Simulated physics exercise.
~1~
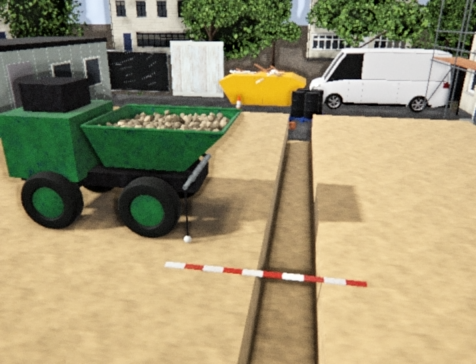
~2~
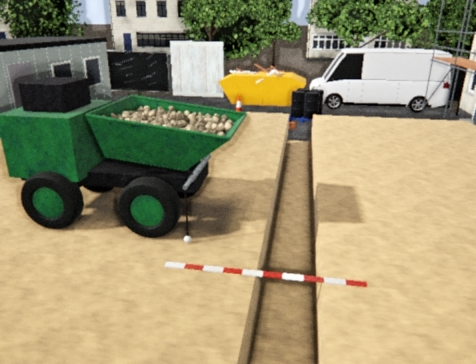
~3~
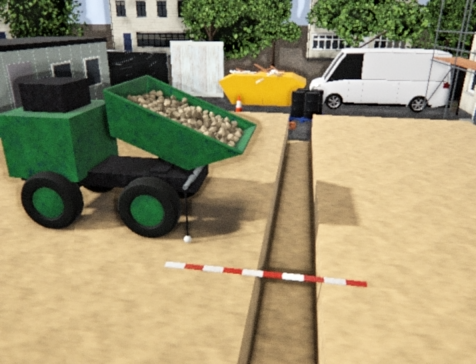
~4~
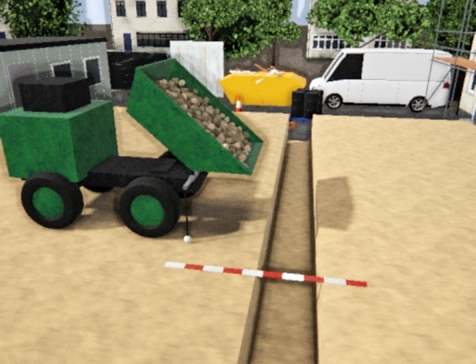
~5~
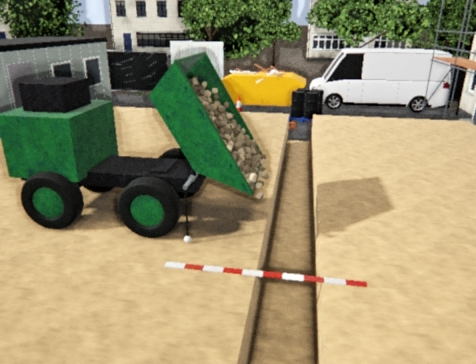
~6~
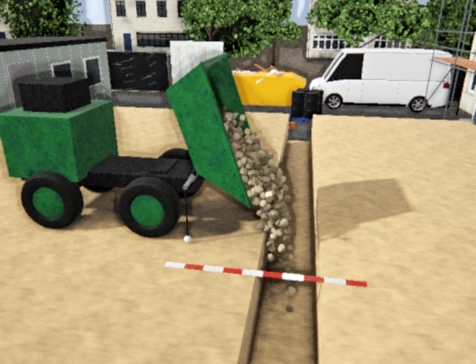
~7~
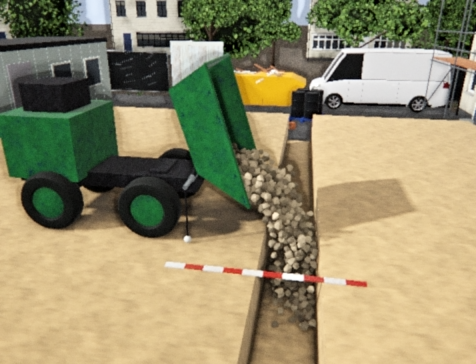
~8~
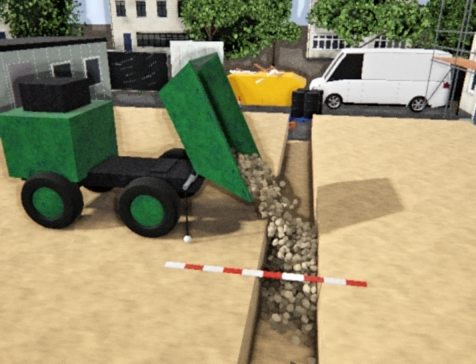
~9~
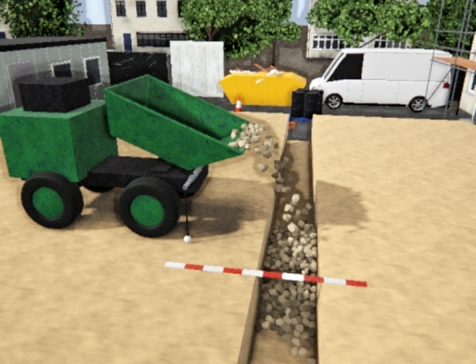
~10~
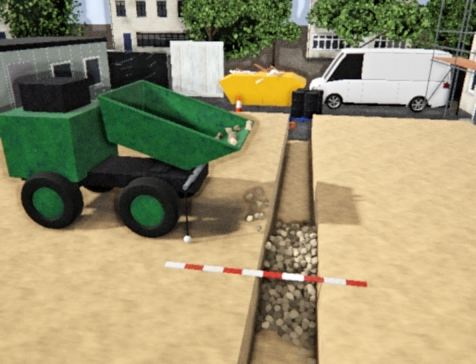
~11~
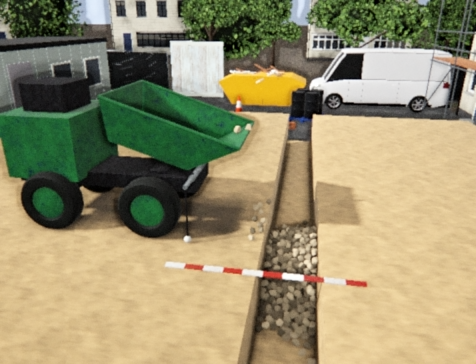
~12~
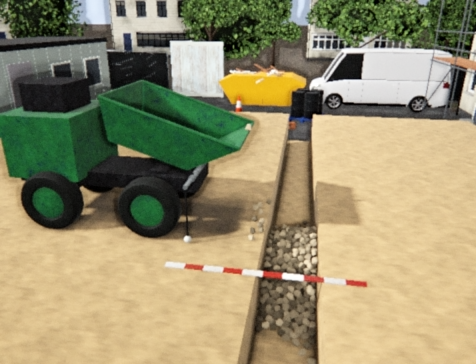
A green dumper with black wheels stands at left on a sandy building site, seen from slightly above, its body full of pale stones. A straight trench runs away at centre, crossed by a red and white striped pole, with a yellow skip and a white van behind. The body tips steadily towards the trench until it is very steep, and the stones pour over its lip in a stream. It then swings partway back down while the last few drop. Nearly all the stones end heaped in the trench, and the body rests still, slightly tilted.
